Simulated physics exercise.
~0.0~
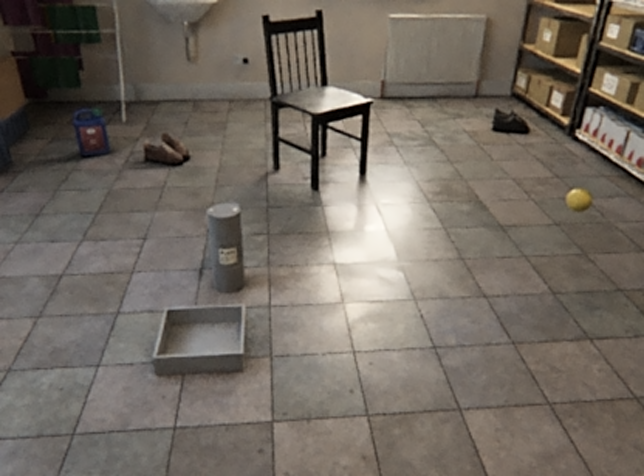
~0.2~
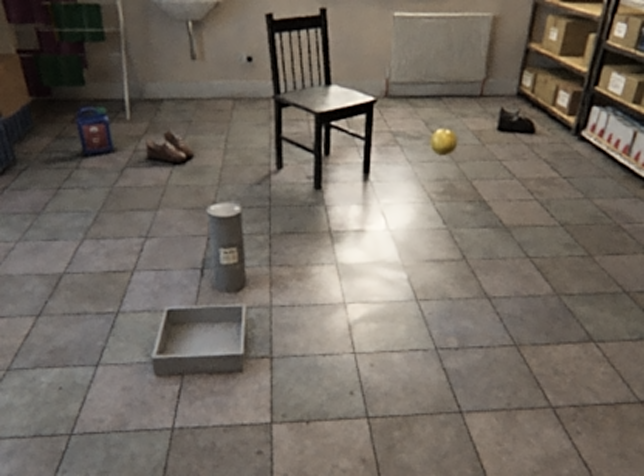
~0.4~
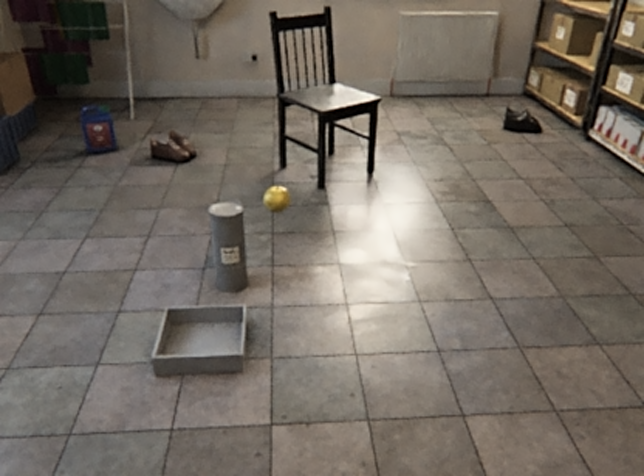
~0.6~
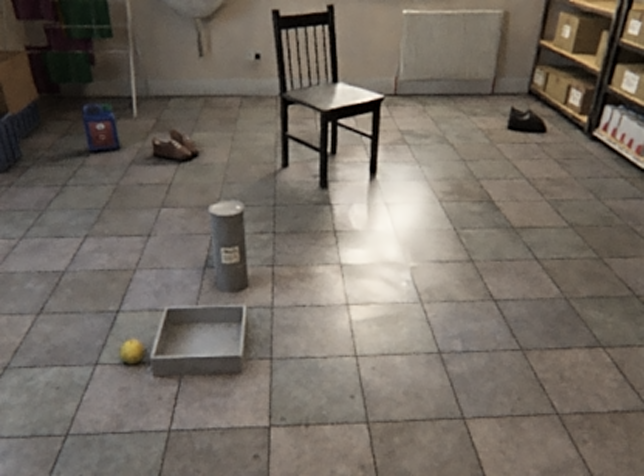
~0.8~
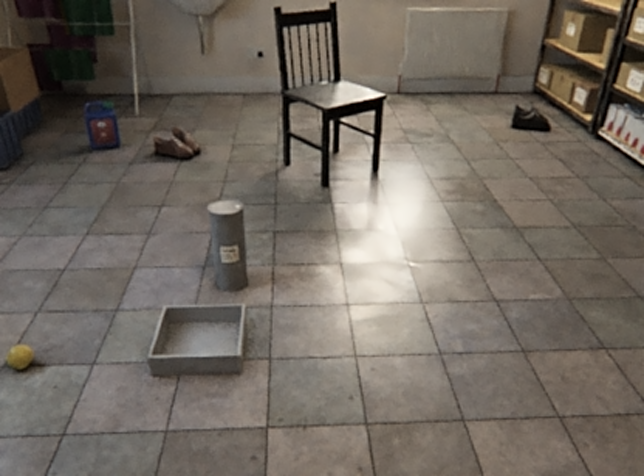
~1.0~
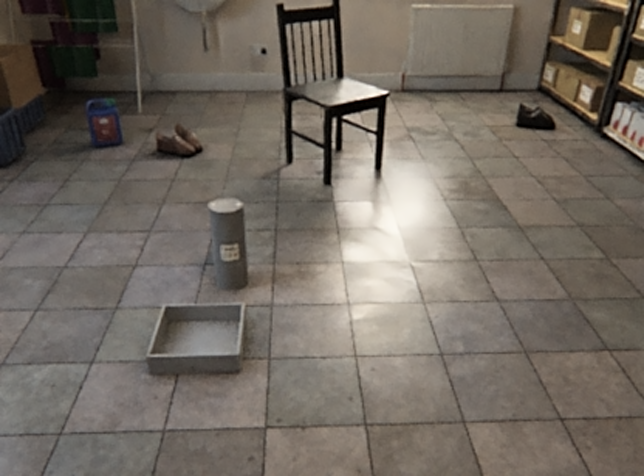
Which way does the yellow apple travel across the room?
The yellow apple travels to the left, going from the shelf side of the room past the box toward the opposite edge of the view.
